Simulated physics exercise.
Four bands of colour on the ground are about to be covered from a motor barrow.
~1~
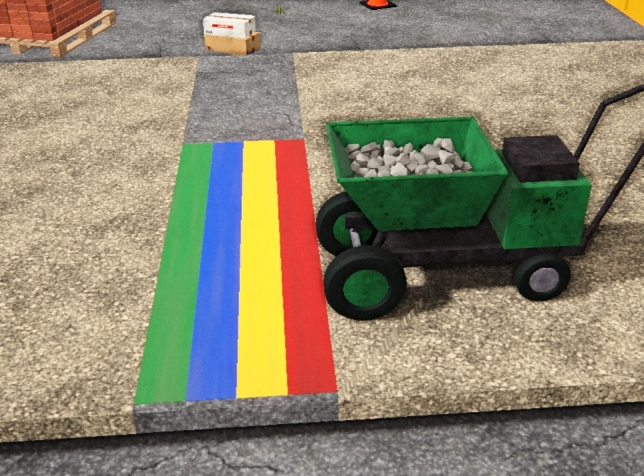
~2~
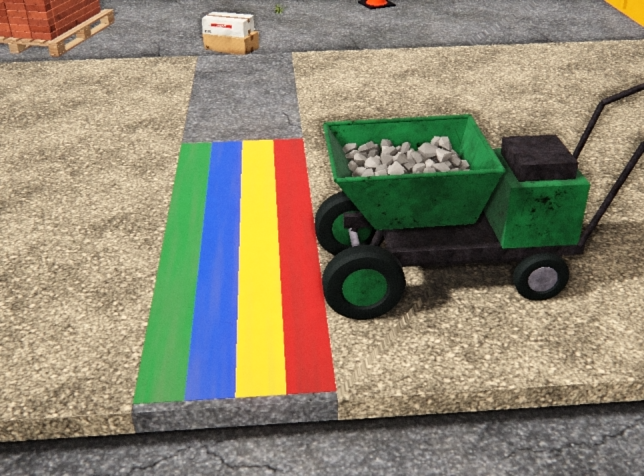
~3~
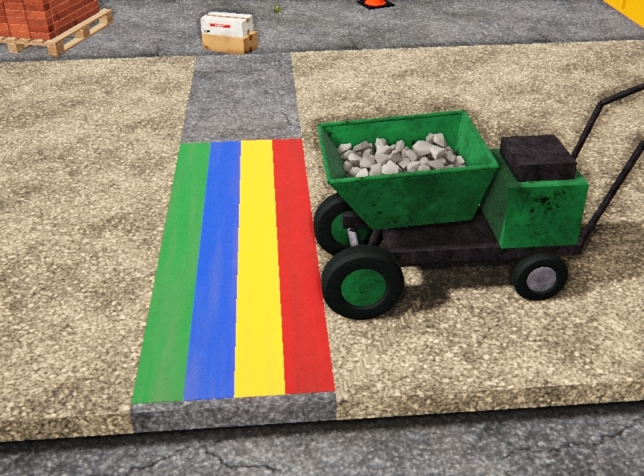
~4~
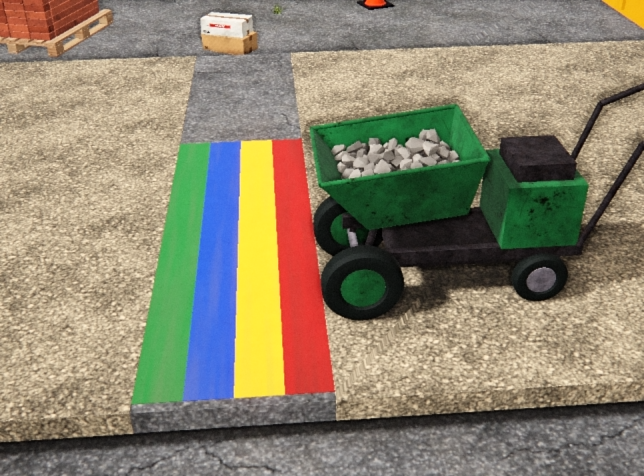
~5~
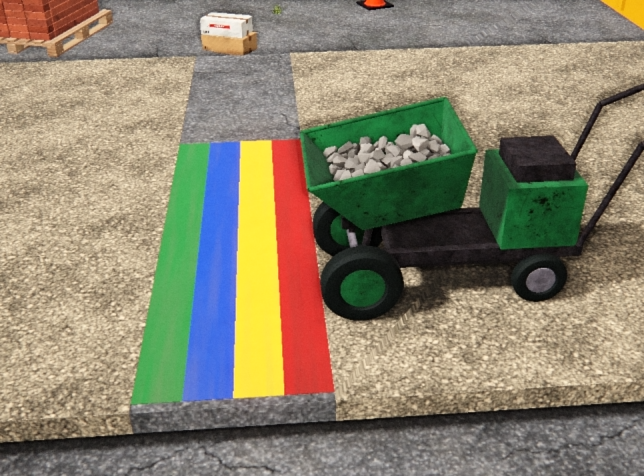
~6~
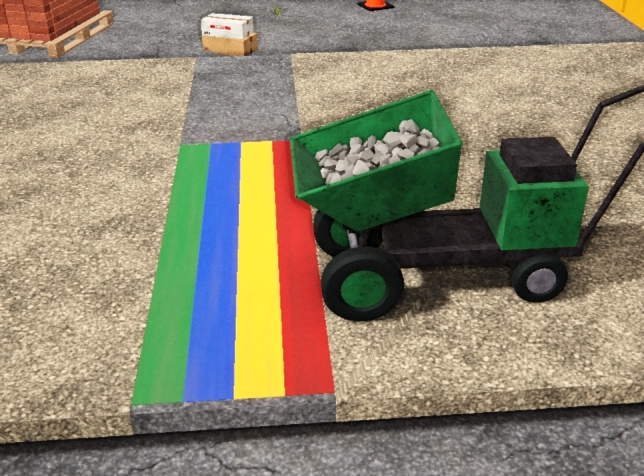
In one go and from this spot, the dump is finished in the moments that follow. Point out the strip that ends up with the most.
The blue one ends up with the most.
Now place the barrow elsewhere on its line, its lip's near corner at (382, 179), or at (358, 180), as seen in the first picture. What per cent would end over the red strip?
That would be roughly 10 in a hundred and then roughly 0 in a hundred.
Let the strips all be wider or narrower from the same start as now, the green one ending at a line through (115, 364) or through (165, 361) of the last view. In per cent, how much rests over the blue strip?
First case 40 per cent, second case 30 per cent.
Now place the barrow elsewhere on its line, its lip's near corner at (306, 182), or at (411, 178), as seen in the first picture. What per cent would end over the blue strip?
Close to 30 in a hundred, and close to 20 in a hundred.
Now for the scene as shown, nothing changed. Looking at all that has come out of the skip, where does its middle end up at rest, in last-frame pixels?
Centre at rest, last view: Approx. (207, 288).
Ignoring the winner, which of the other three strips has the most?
Following the top strip comes the green strip.
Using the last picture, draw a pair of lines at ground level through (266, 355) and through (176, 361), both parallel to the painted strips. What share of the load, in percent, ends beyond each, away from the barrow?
In order: 90 percent, then 20 percent.
Shortly afterwards, skip tipped steeply; the whole lot in the skip.
Next, skip tipped right over; all but a few in the skip; a little over the blue strip.
Some moments later, skip tipped right over; near a third in the skip; only a few over the yellow strip; near a third over the blue strip; near a quarter over the green strip; a little off the paint.
In the end, skip tipped right over; a little in the skip; none at all over the red strip; a little over the yellow strip; near half over the blue strip; near a quarter over the green strip; a little off the paint.
